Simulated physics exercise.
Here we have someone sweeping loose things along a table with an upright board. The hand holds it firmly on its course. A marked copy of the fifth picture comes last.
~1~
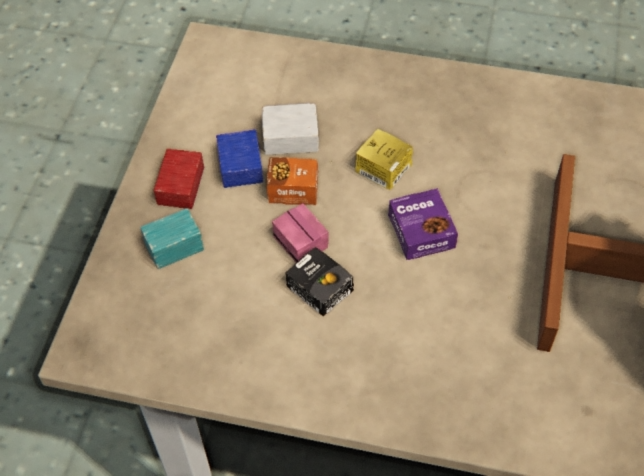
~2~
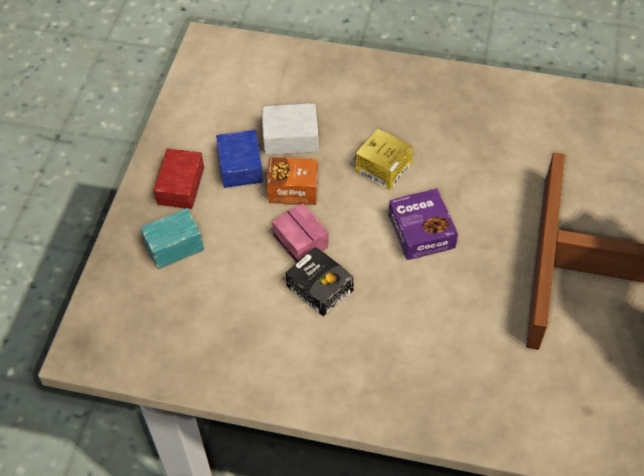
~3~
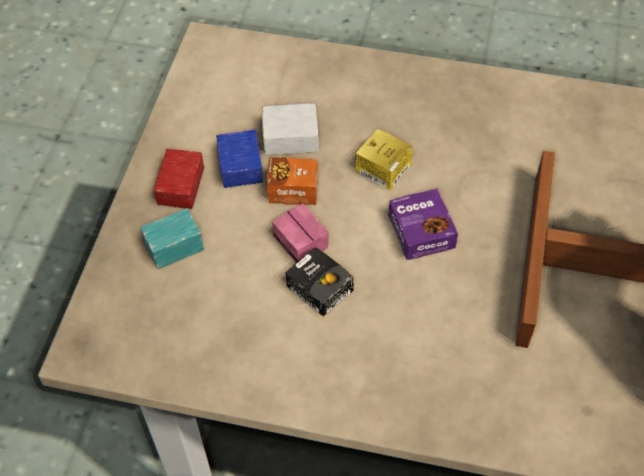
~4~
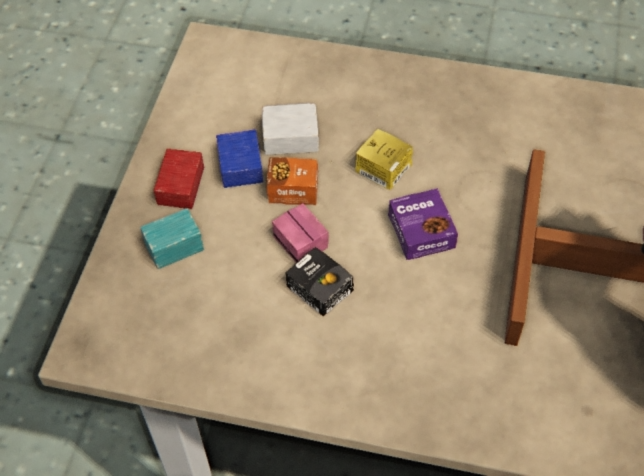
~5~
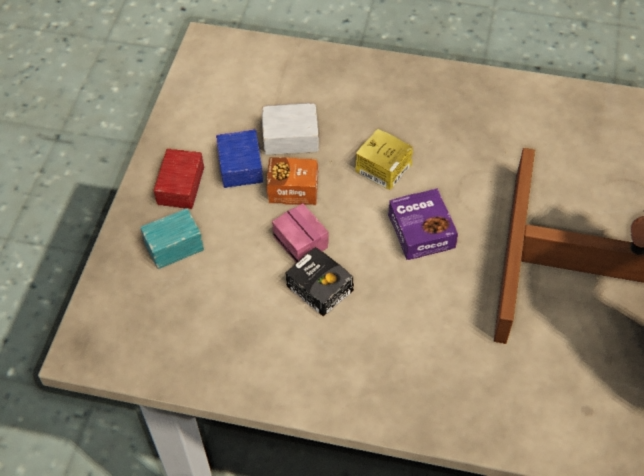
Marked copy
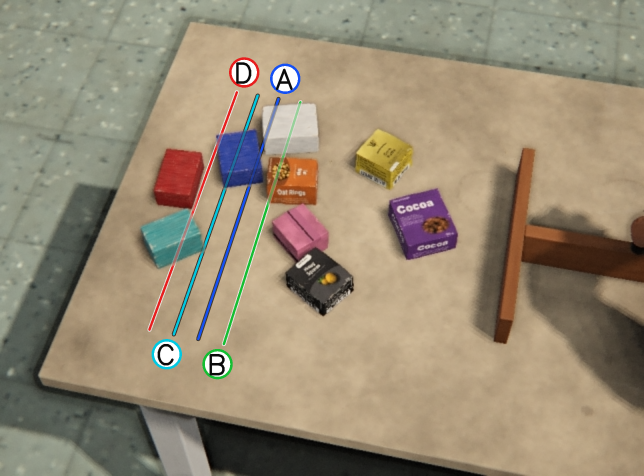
At the start, a brown upright board stands at the right of a table, apart from a scattering of small coloured boxes and blocks. The board slides steadily left toward the purple cocoa box, closing some of the gap, and part of a hand shows behind it at the right edge while the boxes stay still.
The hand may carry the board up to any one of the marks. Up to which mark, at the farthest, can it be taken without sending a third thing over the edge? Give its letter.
Stop at D.
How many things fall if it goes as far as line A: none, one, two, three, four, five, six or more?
The count is none.
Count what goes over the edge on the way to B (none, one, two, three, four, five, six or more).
In all, none.
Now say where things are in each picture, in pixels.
The first frame shows pink box (300, 234); blue block (240, 159); black packet (319, 282).
The second frame shows board (551, 234); yellow packet (384, 159).
The third frame shows board (539, 232); white block (290, 129).
The fourth frame shows board (529, 230); purple packet (422, 224).
The fifth frame shows board (519, 228); pink box (300, 234); blue block (240, 159); black packet (319, 282).
On the marked copy, A at (242, 209); B at (265, 213); C at (219, 205); D at (197, 201).
With D. Early on, board (400, 208); yellow packet (379, 160); purple packet (369, 211).
Further on, board (285, 189); red block (156, 180); blue block (181, 142).
At the end, board (198, 174); red block over the edge; orange packet (133, 153); one fallen.
As for the rest, A is within the limit but short; B is within the limit but short; C is within the limit but short.
